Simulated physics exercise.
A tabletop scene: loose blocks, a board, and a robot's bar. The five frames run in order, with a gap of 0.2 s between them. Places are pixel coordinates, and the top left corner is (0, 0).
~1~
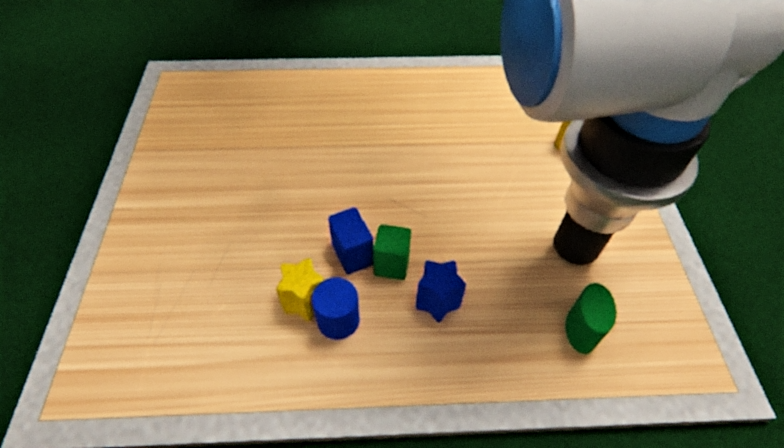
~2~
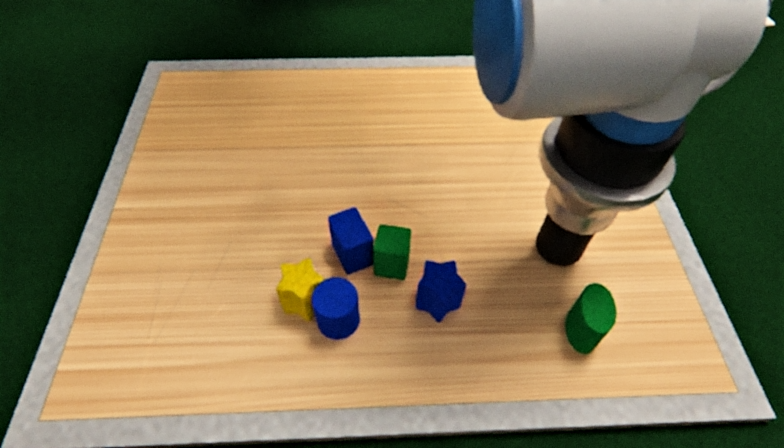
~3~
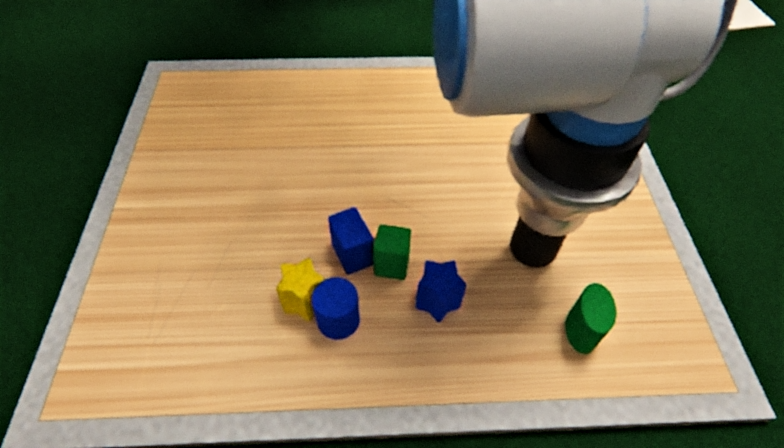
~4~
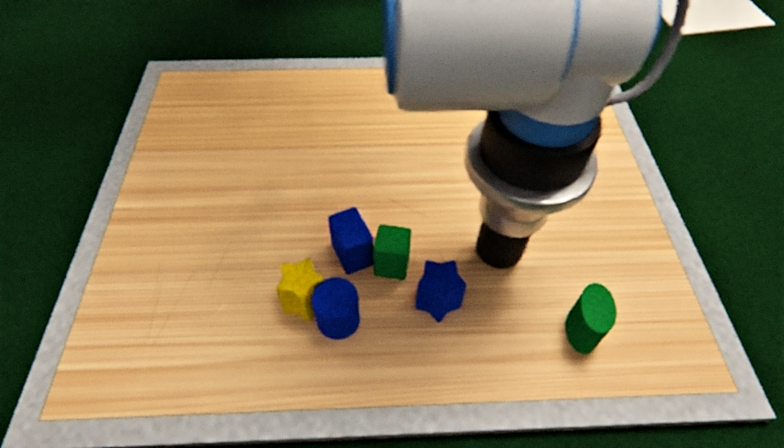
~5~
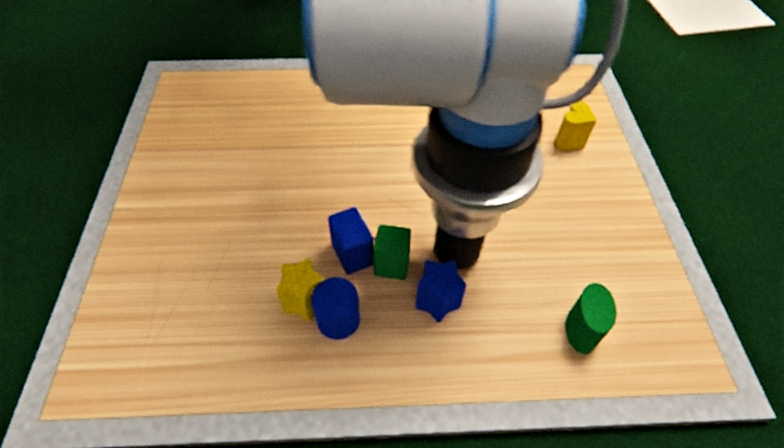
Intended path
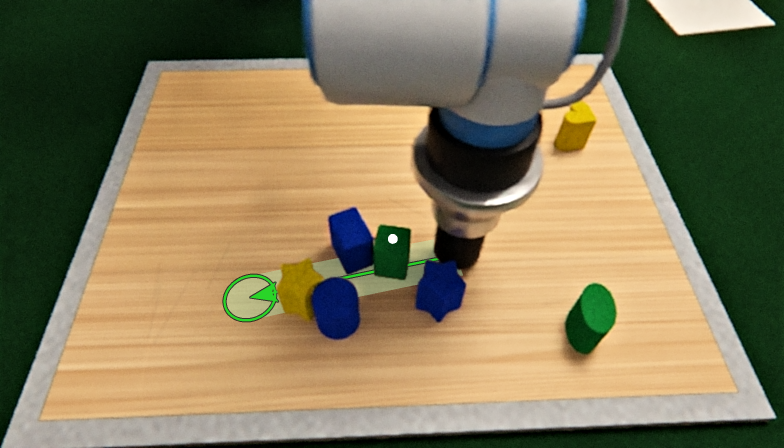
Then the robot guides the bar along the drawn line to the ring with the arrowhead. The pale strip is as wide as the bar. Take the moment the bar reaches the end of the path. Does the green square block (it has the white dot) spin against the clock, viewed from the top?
Answer: Yes.
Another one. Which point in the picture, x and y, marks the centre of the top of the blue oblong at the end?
Its top face will be centred at roughly (313, 222).
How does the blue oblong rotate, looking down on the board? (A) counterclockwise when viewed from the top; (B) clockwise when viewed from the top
(B)
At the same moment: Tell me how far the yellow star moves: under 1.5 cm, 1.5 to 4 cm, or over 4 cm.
The yellow star moves over 4 cm.
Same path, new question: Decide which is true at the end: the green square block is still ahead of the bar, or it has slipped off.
It rides in front to the end.
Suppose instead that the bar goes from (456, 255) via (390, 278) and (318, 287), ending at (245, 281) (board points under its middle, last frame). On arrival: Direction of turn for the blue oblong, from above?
Looking down on the board, it turns clockwise.
Drawn move, from (456, 255) directly to (250, 297); the dot is on the green square block.
On the path given first. One third of the way, bar (390, 264); blue oblong (322, 227), turned 70° clockwise; green square block (347, 250), turned 20° anticlockwise.
Two thirds of the way, bar (320, 278); yellow star (246, 301); blue oblong (313, 222), turned 95° clockwise; green square block (272, 271), turned 40° anticlockwise.
At the end, bar (248, 293); yellow star (214, 319), turned 75° anticlockwise; blue circle still; blue oblong (313, 222), turned 95° clockwise; green square block (193, 285), turned 30° anticlockwise.
